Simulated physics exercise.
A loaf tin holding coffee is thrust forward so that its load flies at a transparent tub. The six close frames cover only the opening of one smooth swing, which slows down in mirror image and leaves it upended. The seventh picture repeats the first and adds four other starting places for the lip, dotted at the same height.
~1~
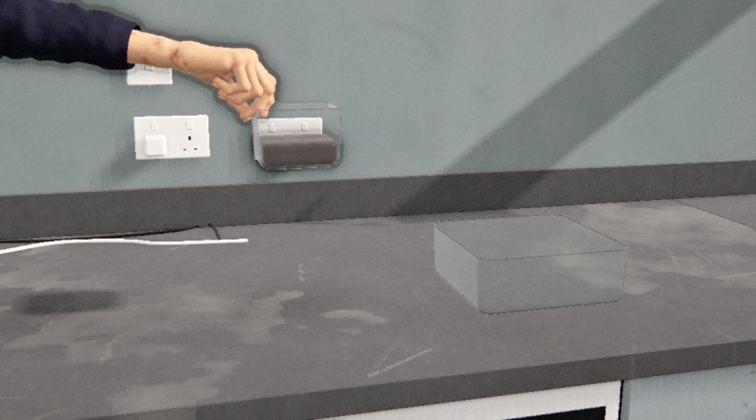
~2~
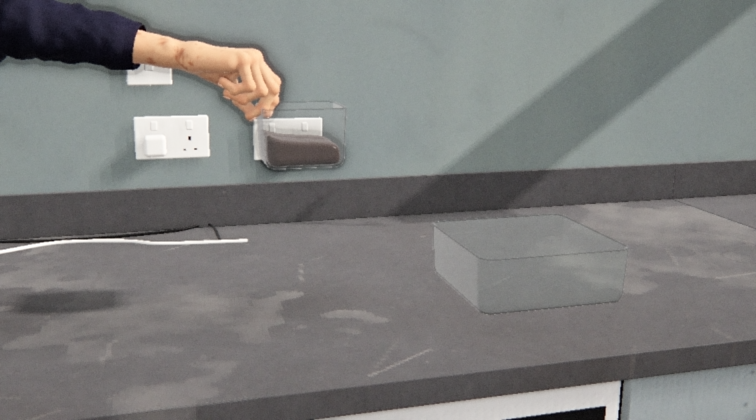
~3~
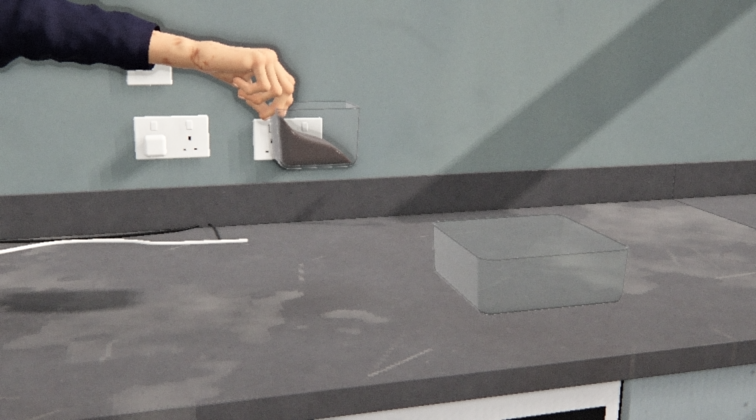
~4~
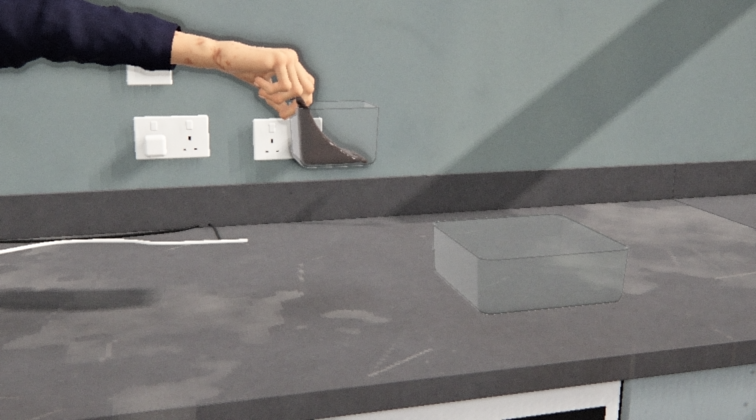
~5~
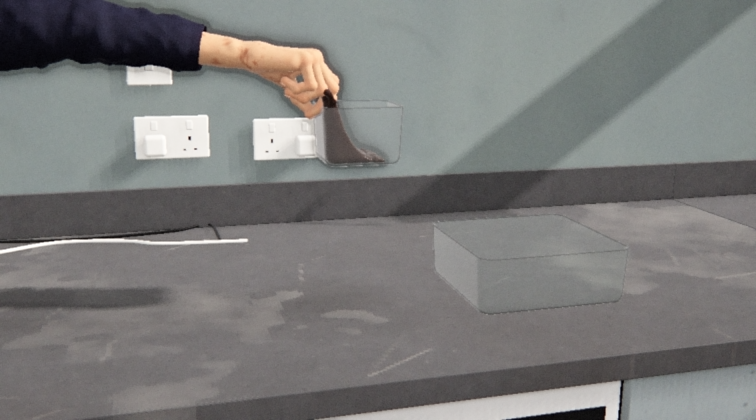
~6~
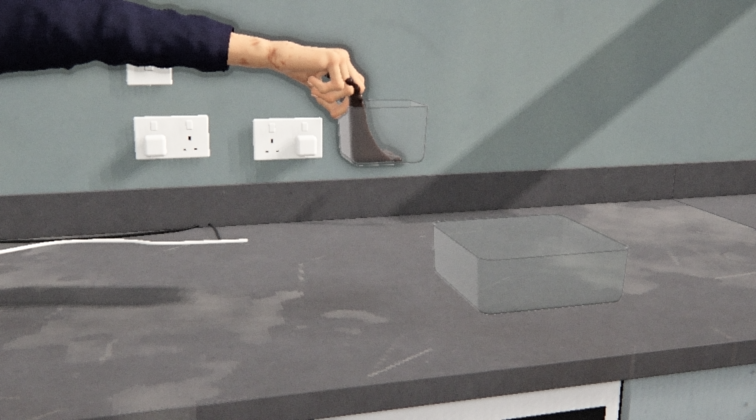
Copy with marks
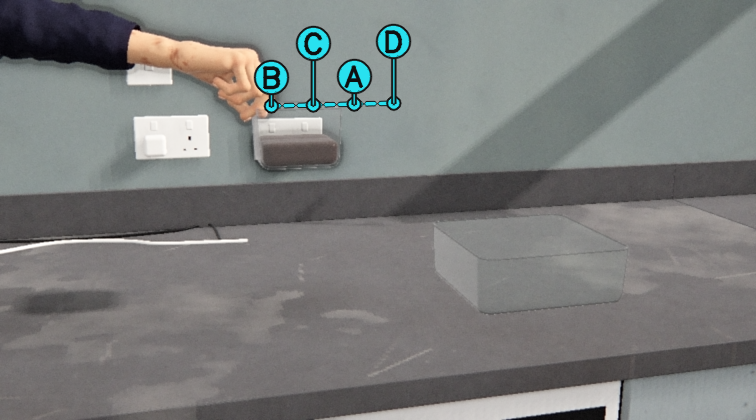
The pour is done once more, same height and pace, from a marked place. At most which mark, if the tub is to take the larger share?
The limit is C.
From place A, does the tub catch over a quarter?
Yes, clearly.
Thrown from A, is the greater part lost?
No, not at all.
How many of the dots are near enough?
Three of them.
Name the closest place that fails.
Place B.
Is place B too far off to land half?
Yes, that goes wrong.
In cyan, A at (354, 104); B at (271, 105); C at (313, 105); D at (393, 103).
With A, about 79 % lands in the tub, 2 % falls short and 19 % goes beside or beyond.
With B, about 14 % lands in the tub, 75 % falls short and 10 % goes beside or beyond.
With C, about 74 % lands in the tub, 9 % falls short and 17 % goes beside or beyond.
With D, about 71 % lands in the tub, 1 % falls short and 27 % goes beside or beyond.
